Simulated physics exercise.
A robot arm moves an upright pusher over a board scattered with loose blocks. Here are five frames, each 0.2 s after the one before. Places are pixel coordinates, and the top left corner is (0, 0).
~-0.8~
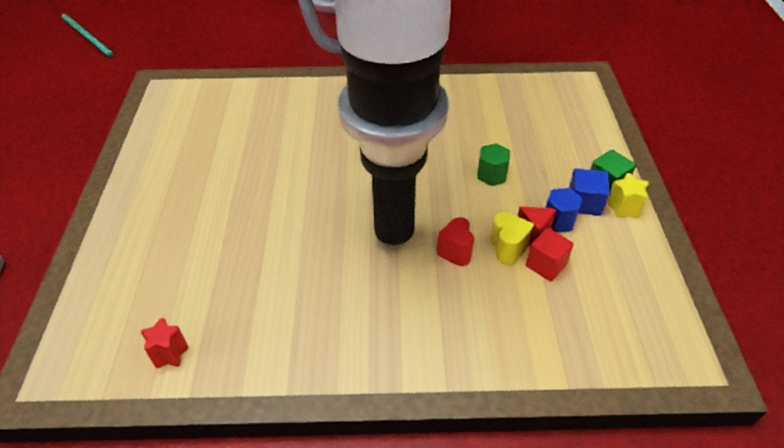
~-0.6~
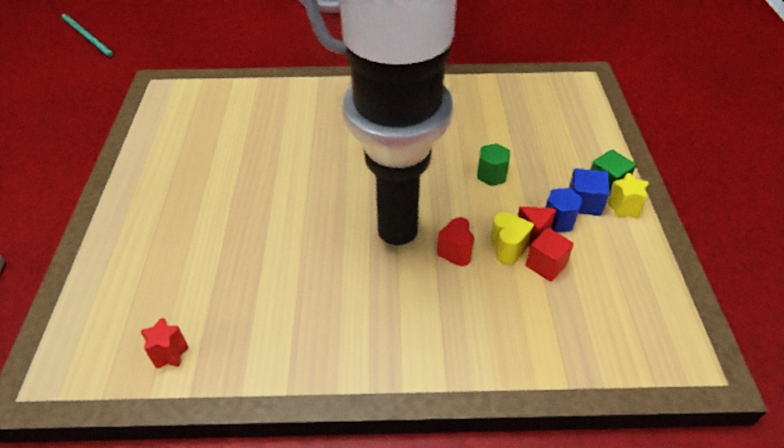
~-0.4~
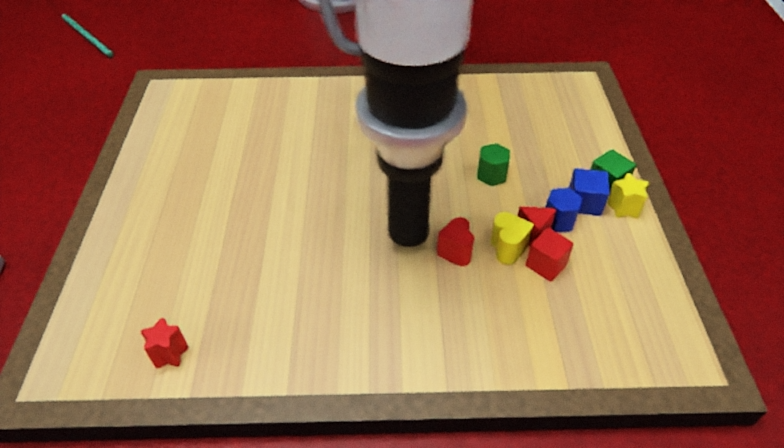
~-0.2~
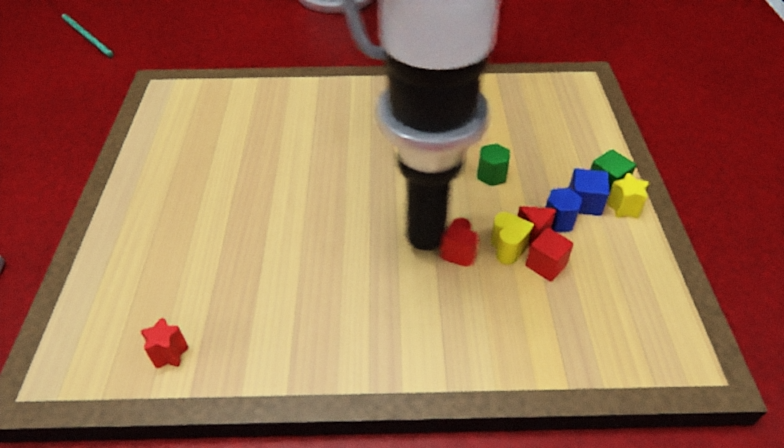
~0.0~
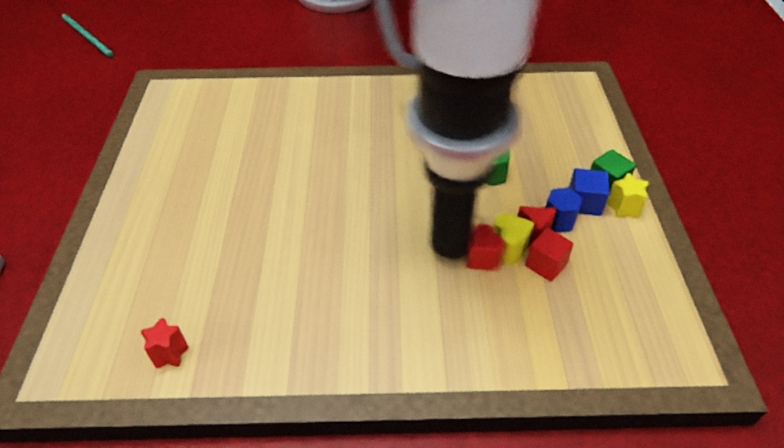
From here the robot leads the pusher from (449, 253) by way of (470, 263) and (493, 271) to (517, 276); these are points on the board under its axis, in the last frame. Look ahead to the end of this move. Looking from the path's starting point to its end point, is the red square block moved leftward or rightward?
It is pushed towards the left-hand side.
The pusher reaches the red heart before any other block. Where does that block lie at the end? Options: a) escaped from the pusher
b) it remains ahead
Answer: B.
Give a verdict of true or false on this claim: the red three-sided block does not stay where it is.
The statement is correct.
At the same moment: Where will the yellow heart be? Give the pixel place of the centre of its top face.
Its top middle: (555, 236).
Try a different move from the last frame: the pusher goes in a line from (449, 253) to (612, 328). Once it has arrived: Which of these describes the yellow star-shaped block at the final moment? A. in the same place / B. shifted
A
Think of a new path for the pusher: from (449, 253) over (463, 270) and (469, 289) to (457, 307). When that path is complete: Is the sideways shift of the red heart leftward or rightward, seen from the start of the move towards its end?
It moves off to the left.
On the path given first. Halfway along, pusher at (484, 258); red heart at (522, 257); yellow heart at (526, 234), turned 45° anticlockwise; red three-sided block at (542, 213); red square block at (568, 243).
At the end, pusher at (520, 266); red heart at (558, 267), turned 15° clockwise; yellow heart at (555, 236), turned 70° anticlockwise; red three-sided block at (558, 212), turned 15° anticlockwise; red square block at (598, 244), turned 25° clockwise.
